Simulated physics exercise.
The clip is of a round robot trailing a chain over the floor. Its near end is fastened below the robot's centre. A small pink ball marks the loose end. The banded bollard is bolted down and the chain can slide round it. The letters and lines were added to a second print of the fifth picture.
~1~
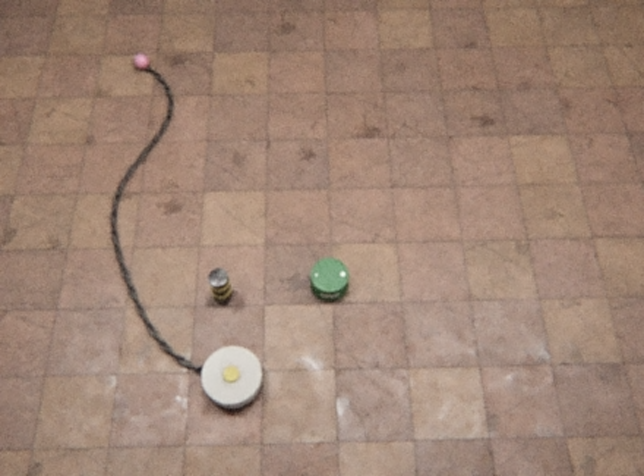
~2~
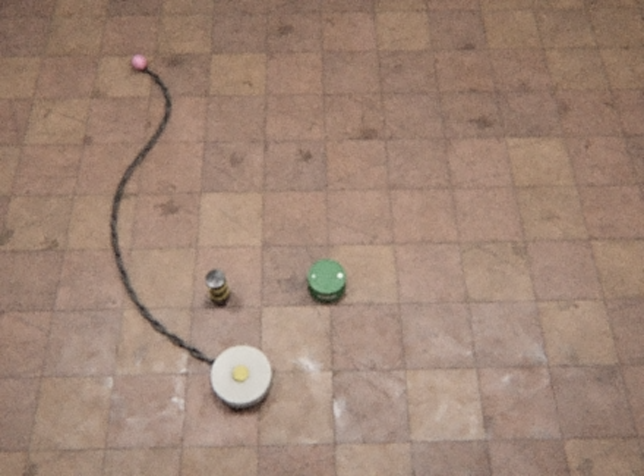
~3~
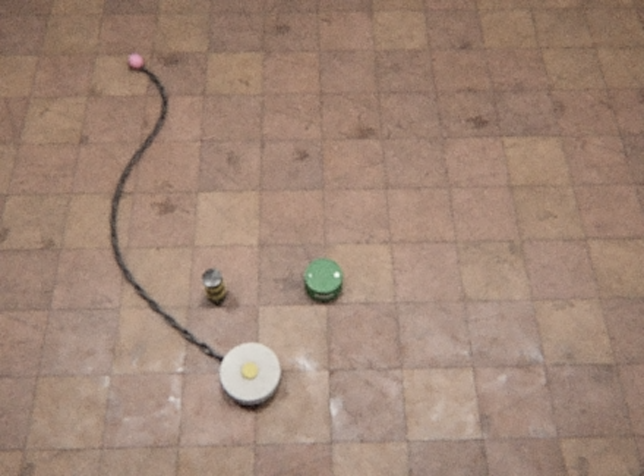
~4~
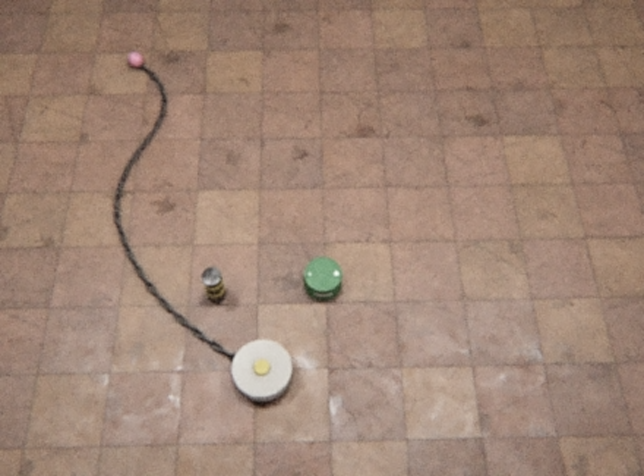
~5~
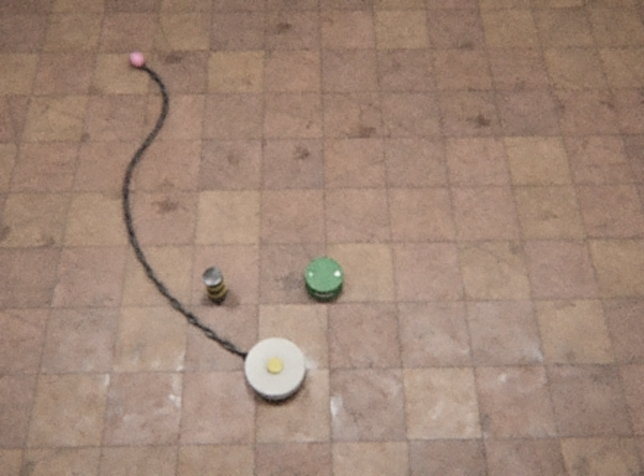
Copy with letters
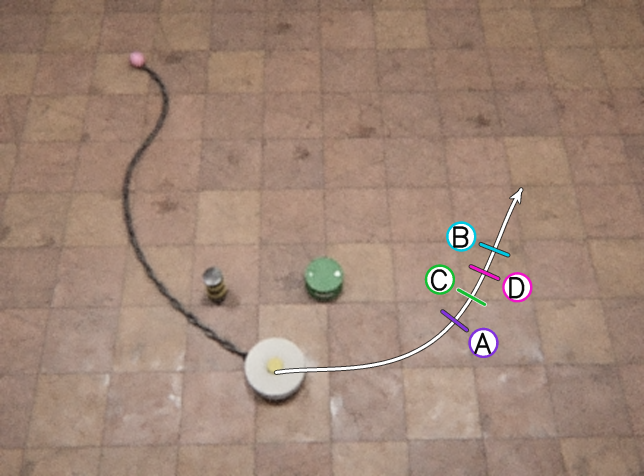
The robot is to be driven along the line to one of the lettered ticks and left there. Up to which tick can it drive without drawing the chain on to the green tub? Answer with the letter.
It can go as far as C.
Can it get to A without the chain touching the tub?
Yes.
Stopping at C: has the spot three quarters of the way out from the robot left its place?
Yes.
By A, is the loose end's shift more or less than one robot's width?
By then, more.
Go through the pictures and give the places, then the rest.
In the first picture, green tub (330, 280); bollard (221, 286); robot (233, 378).
In the second picture, robot (242, 377); bollard (218, 288).
In the third picture, robot (251, 374); green tub (324, 280).
In the fourth picture, robot (263, 371); free end (136, 60).
In the fifth picture, robot (276, 369); bollard (215, 285); free end (137, 60); green tub (324, 279).
On the copy, A at (455, 321); B at (494, 250); C at (471, 297); D at (485, 273); the route from (276, 372) via (452, 324) to (521, 189).
On C. First, robot (359, 364), middle of the chain (181, 237), free end (147, 68).
Then, robot (432, 339), middle of the chain (201, 285), free end (153, 106).
Finally, robot (473, 293), middle of the chain (227, 307), free end (159, 134); only the bollard has been touched, if anything.
By contrast, A is safe but short; B brings the chain against the tub; D brings the chain against the tub.
